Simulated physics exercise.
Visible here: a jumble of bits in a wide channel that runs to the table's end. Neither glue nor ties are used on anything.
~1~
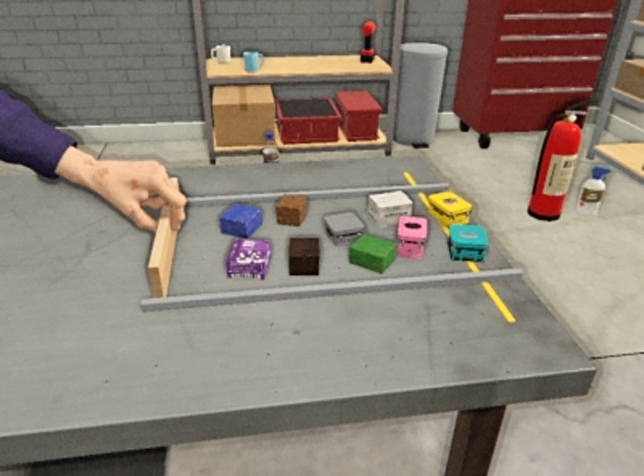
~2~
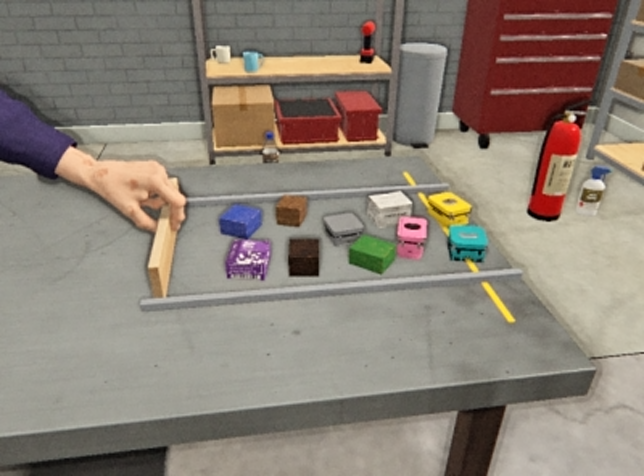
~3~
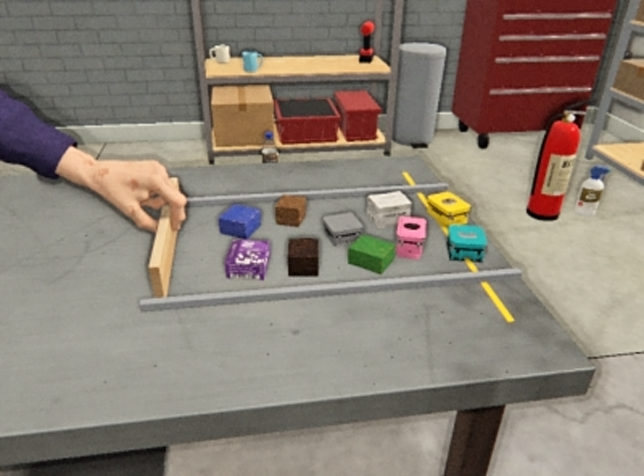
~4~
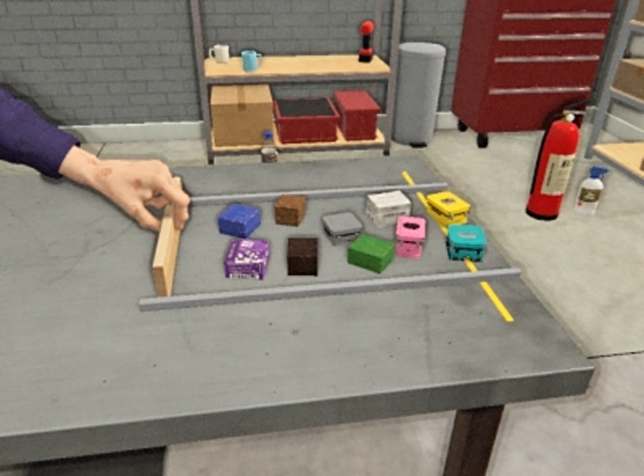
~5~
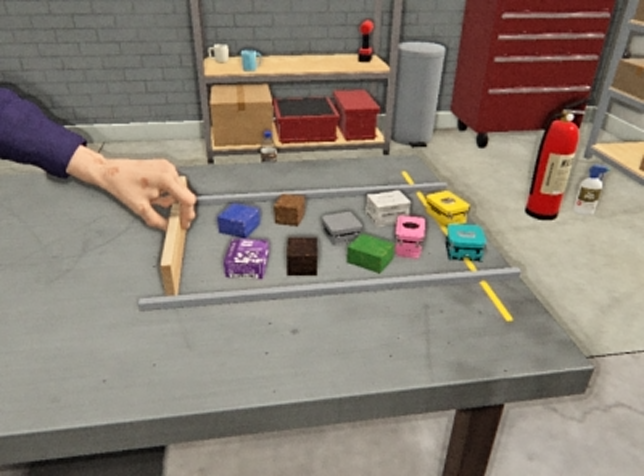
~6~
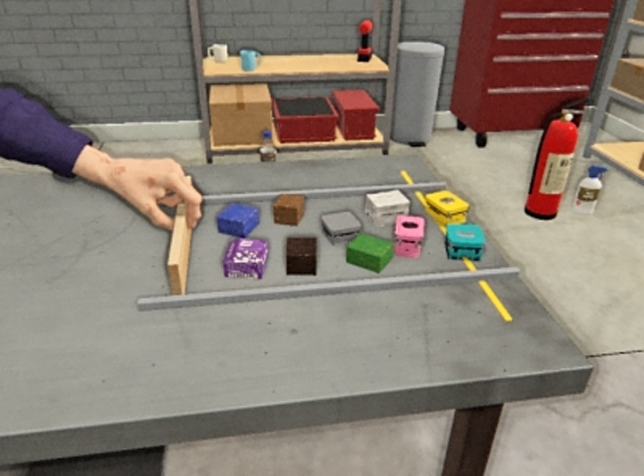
In a garage workshop, a hand held a wooden board upright at the left end of a channel on a grey table and slid it slightly right, while the colourful little boxes ahead sat still.
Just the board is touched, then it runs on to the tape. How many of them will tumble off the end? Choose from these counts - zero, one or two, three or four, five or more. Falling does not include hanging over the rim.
Count: Five or more.
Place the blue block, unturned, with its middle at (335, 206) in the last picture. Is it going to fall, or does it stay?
From that start the object does not stay.
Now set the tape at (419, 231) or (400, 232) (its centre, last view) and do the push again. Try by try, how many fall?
4 and 2.
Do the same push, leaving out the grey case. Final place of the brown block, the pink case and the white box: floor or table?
So: The brown block goes down, the pink case does not drop, the white box goes down.
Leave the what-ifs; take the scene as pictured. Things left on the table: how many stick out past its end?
Overhang count: 0.
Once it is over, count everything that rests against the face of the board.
3.
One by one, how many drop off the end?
That totals 7.
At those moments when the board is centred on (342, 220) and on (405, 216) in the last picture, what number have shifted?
At the first point the count is 9, at the second it's 10.
Soon after, none off yet; yellow case at rest near (446, 209); turquoise case at rest near (464, 243); pink case at rest near (409, 236).
After that, none off yet; yellow case at rest near (446, 209); turquoise case moving near (467, 242); pink case displaced about its own width near (429, 228).
And then, two off so far; yellow case on its way down near (485, 300); turquoise case on its side near (506, 271); pink case displaced about its own width near (455, 224).
In the end, the number that fall off is five or more; gone, brown block, black block, green block, white box, pink case, turquoise case and yellow case.
